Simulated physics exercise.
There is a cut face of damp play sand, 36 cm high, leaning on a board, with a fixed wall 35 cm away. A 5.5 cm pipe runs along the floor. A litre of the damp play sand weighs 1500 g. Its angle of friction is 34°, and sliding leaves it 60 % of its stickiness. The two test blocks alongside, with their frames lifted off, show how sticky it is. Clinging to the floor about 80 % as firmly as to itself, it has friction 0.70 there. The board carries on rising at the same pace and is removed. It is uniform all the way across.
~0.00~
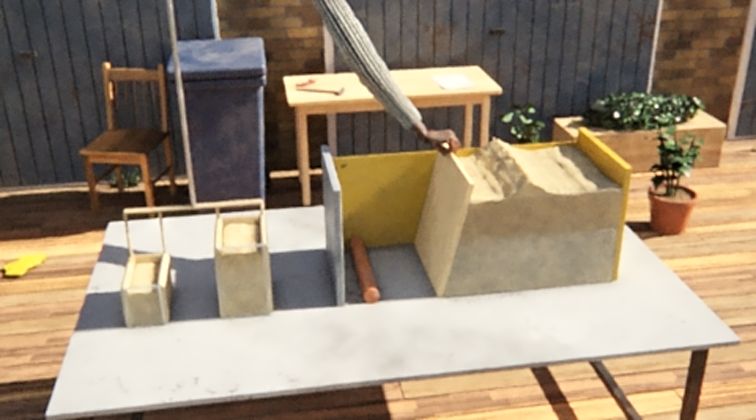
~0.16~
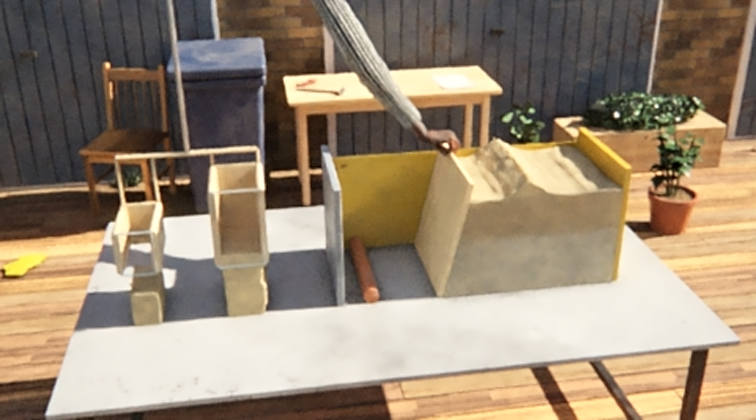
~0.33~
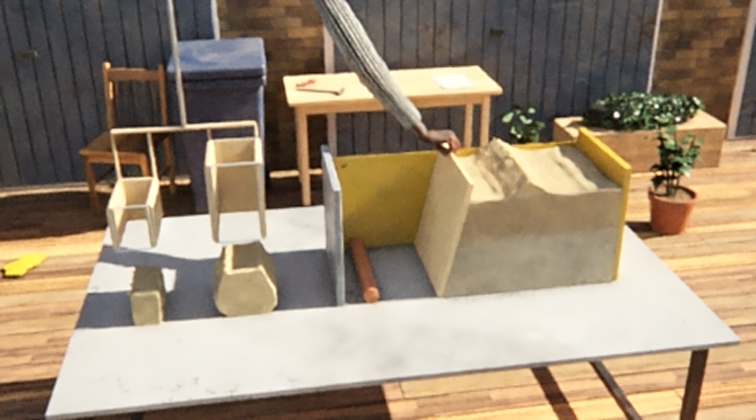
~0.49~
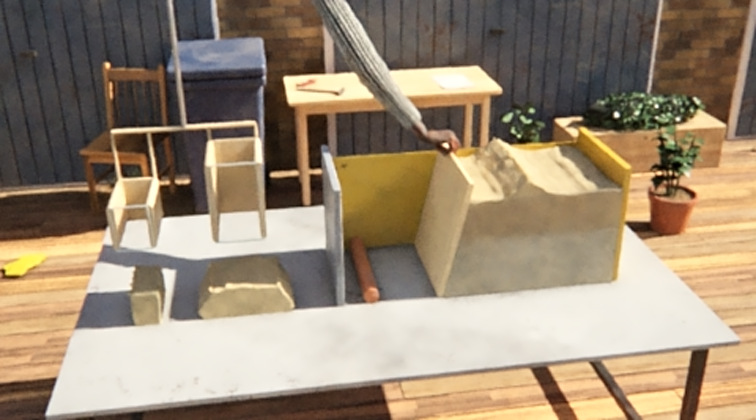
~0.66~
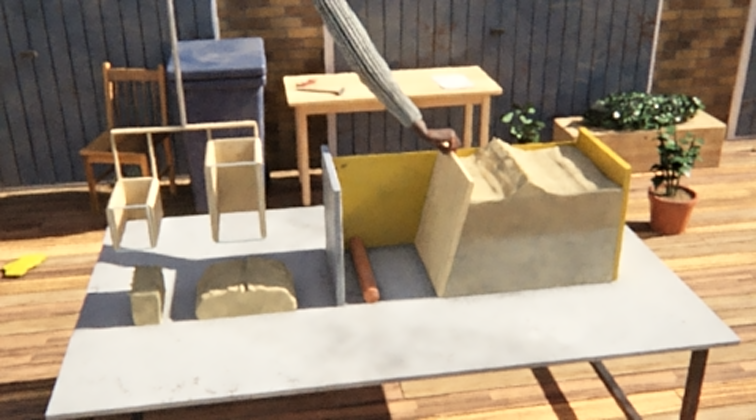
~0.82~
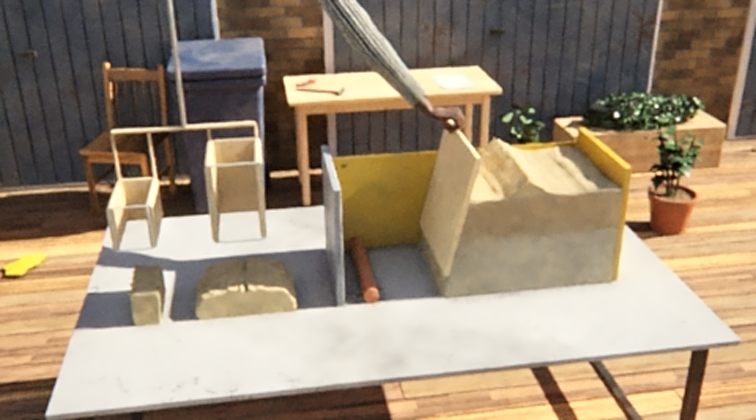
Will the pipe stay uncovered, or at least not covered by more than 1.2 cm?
Yes, it is not covered that deep.
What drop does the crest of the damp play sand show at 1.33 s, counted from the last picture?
The gap comes to about 2 centimetres.
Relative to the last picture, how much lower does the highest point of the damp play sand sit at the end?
Around 4 centimetres, give or take.
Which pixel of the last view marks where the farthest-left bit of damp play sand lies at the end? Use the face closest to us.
Close to pixel (386, 296).
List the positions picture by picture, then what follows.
The first frame shows top of the board at (471, 200), not yet moved; highest point of the damp play sand at (528, 183); test blocks 12 cm, 24 cm high (left to right).
The second frame shows top of the board at (471, 200), not yet moved; highest point of the damp play sand at (528, 183); test blocks 12 cm, 23 cm high (left to right).
The third frame shows top of the board at (471, 200), not yet moved; highest point of the damp play sand at (528, 183); test blocks 12 cm, 18 cm high (left to right).
The fourth frame shows top of the board at (471, 200), not yet moved; highest point of the damp play sand at (528, 183); test blocks 12 cm, 12 cm high (left to right).
The fifth frame shows top of the board at (471, 199), moved 5 mm; highest point of the damp play sand at (528, 183); test blocks 12 cm, 11 cm high (left to right).
The sixth frame shows top of the board at (478, 176), moved 8.9 cm; highest point of the damp play sand at (528, 183); test blocks 12 cm, 11 cm high (left to right).
By 1.05 s, the face still stands and nothing lies on the pipe.
By 1.33 s, the face still stands and nothing lies on the pipe.
By 1.61 s, the fallen stuff reaches 26 % of the way across and nothing lies on the pipe.
By 1.88 s, the fallen stuff reaches 53 % of the way across and nothing lies on the pipe.
By 2.13 s, at the end, the fallen stuff reaches 58 % of the way across and nothing lies on the pipe.
